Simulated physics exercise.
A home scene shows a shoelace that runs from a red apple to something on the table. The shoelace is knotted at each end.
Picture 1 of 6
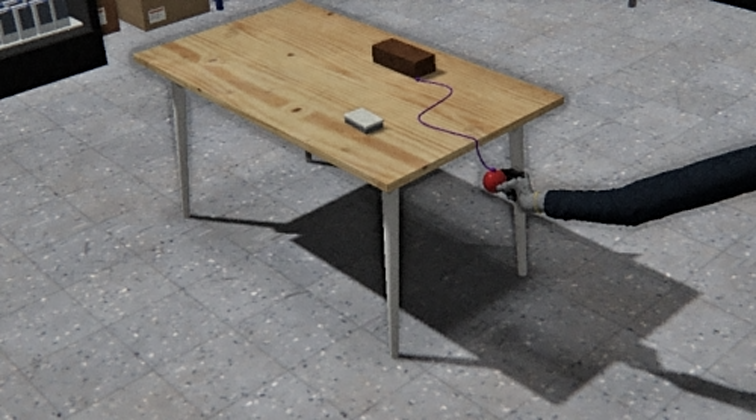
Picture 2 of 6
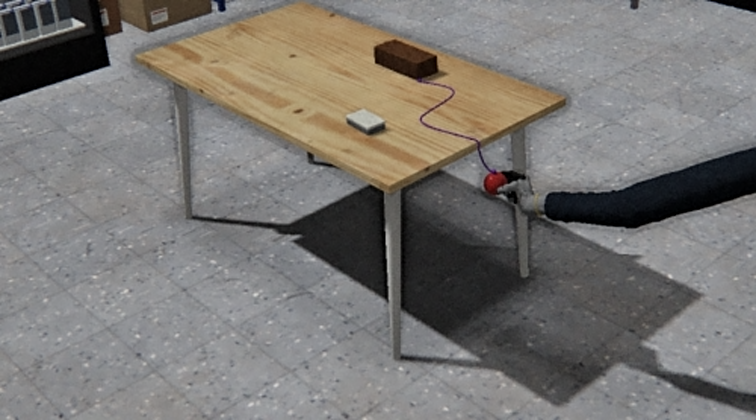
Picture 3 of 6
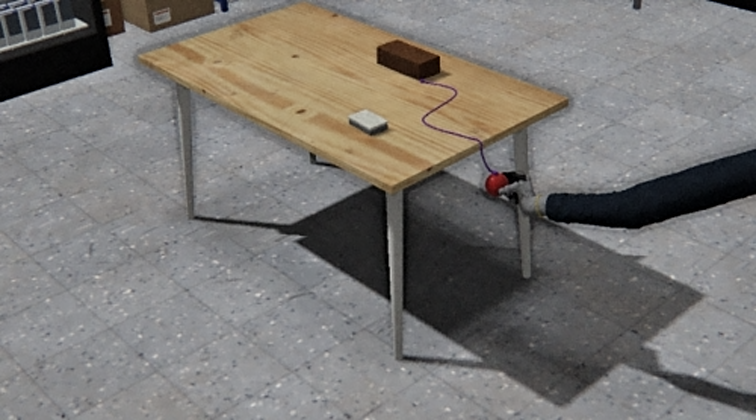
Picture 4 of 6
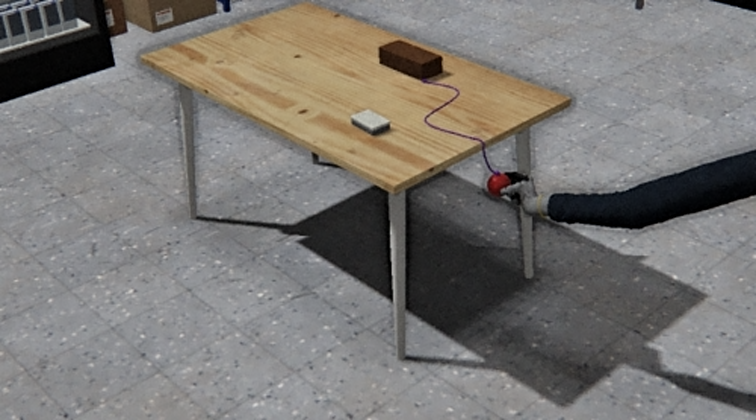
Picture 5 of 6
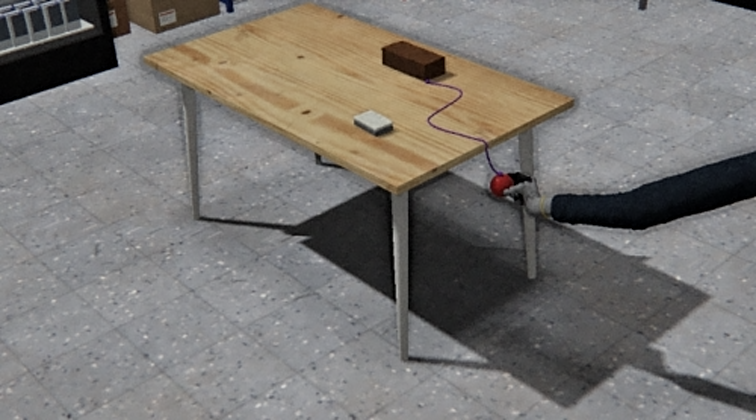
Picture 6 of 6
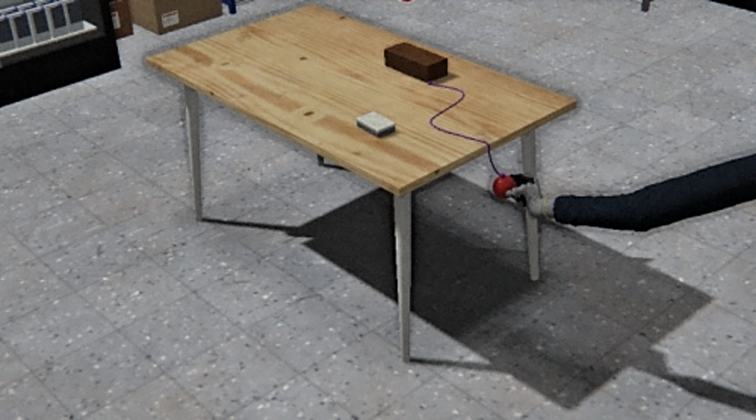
In a room with a speckled tile floor, a gloved hand holding a red ball-like object on a purple cord beside a wooden table, barely moving.
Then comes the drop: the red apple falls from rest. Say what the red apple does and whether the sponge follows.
In the end my guess is the red apple will stay aloft, my guess is the sponge will stay in place.
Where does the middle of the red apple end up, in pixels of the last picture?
I'd mark it close to (488, 212).
Then, 0.48 s past the final frame, apple in the air near (484, 199); brick still; sponge still.
Then, 1.12 s past the final frame, apple in the air near (533, 236); brick still; sponge still.
Then, 2.02 s past the final frame, apple in the air near (524, 231); brick still; sponge still.
When it is over, apple in the air near (489, 212); brick still; sponge still. The red apple hangs in the air and the sponge remains where it stands.
